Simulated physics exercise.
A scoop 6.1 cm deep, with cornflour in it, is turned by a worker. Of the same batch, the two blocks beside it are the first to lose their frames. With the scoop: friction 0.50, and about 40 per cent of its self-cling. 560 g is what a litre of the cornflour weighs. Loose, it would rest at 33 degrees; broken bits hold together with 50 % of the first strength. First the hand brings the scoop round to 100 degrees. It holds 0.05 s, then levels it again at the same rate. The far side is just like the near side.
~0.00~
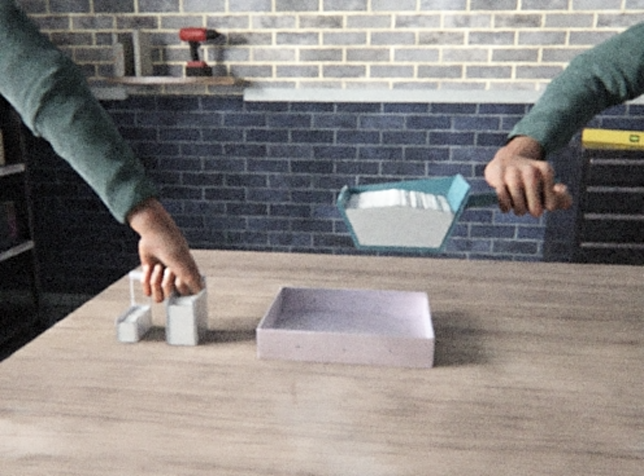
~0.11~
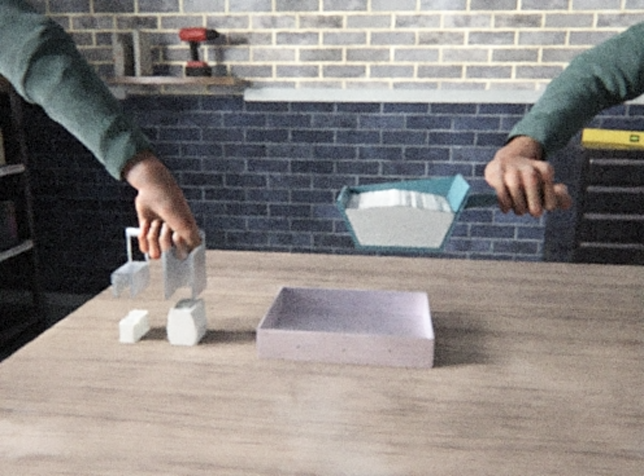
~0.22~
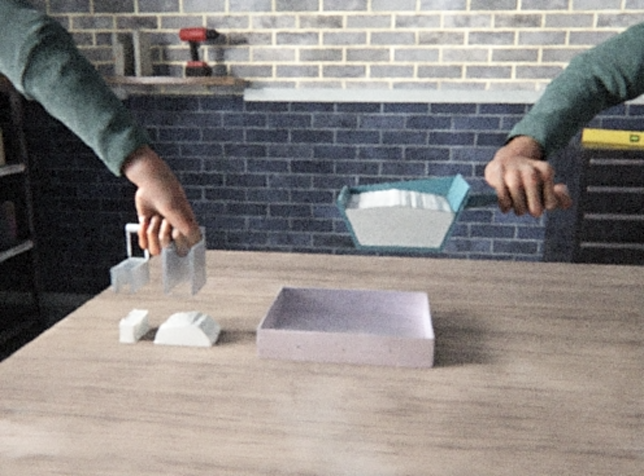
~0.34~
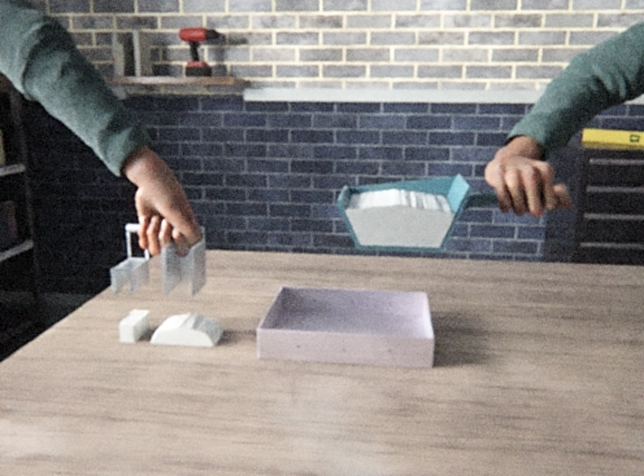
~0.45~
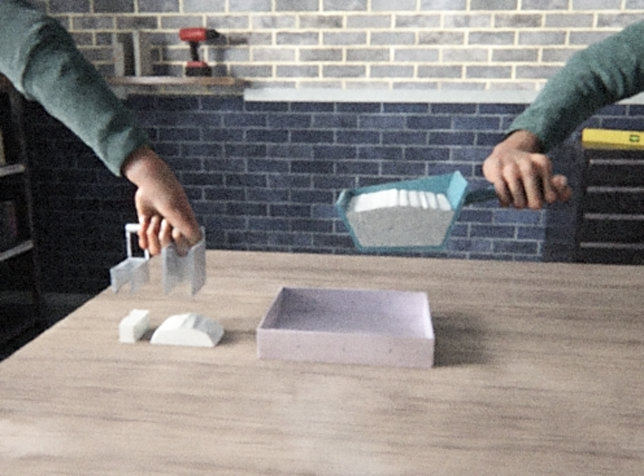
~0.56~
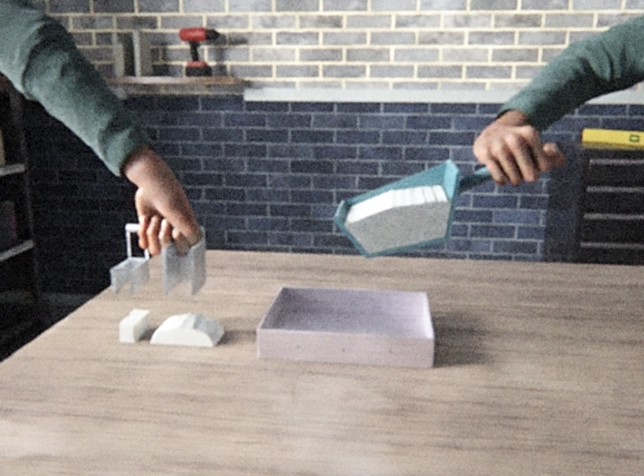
On a workshop table, a hand lifting clear moulds off two white powder blocks, the taller slumping, another hand tilting a filled scoop.
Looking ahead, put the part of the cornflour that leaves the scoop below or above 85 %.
The answer is more than 85 %.
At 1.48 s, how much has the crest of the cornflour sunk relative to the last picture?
I'd put it at close to 8.0 cm.
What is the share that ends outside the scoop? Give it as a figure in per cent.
Close to 90 in a hundred.
After 0.98 s, the scoop is at 70 degrees and 0 % has left it.
After 1.48 s, the scoop is at 92 degrees and 89 % has left it.
After 1.98 s, the scoop is at 26 degrees and 91 % has left it.
After 2.47 s, the scoop is at 0 degrees and 91 % has left it.
After 2.58 s, the scoop is at 0 degrees and 91 % has left it.
